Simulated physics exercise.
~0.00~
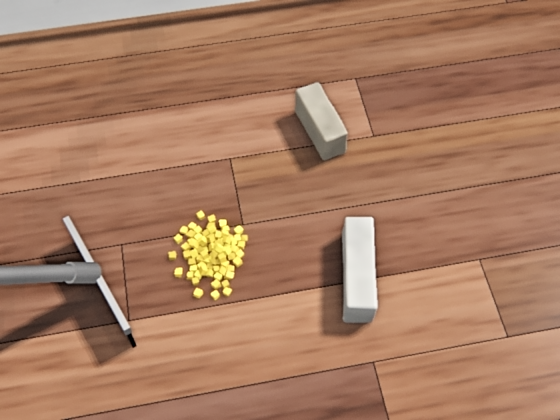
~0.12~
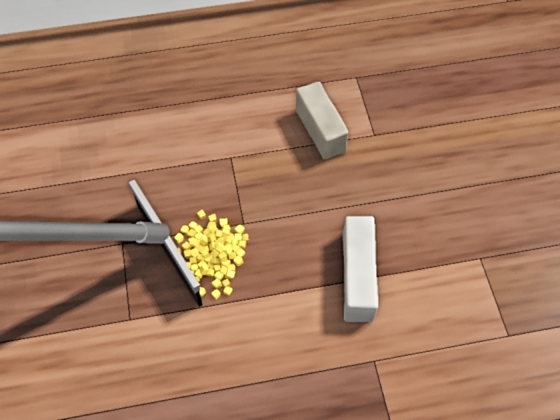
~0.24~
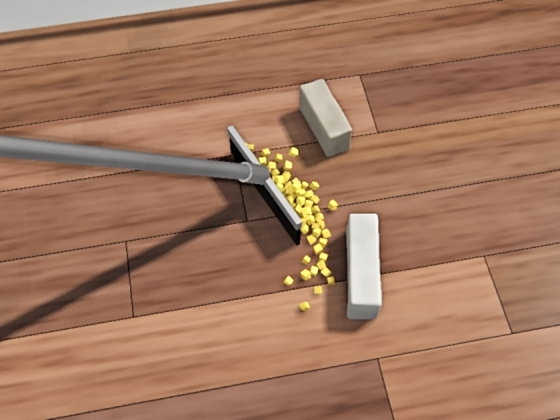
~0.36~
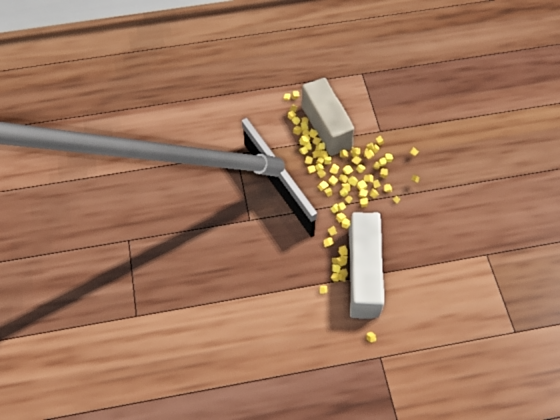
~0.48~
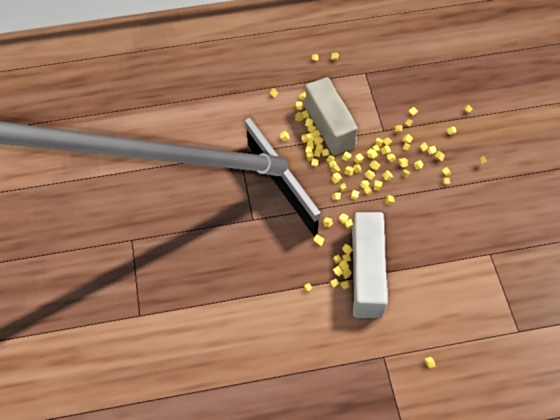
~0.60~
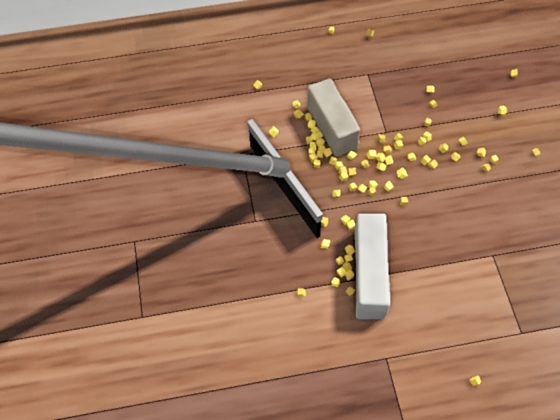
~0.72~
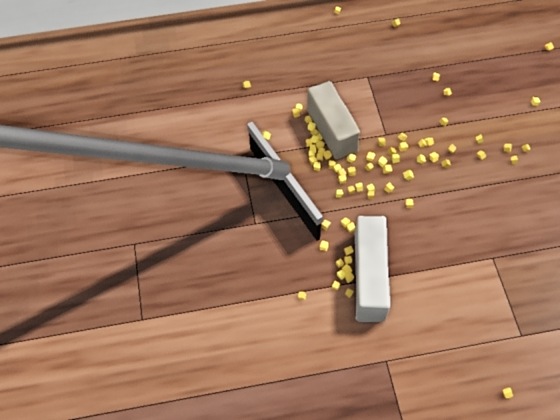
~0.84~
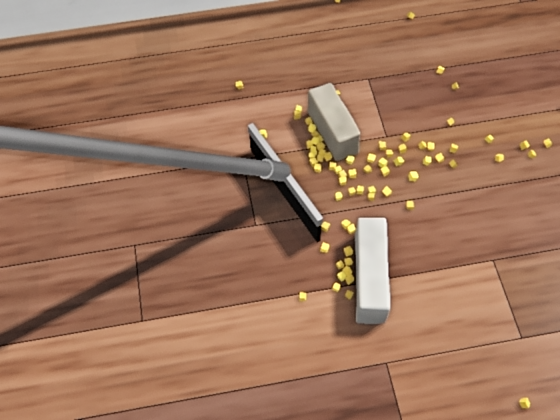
On a wooden floor, a squeegee moved right and slightly up into a pile of small yellow cubes, pushing them toward two pale blocks, then stopped; many cubes scattered through the gap and beyond, while others stayed bunched against the blocks.
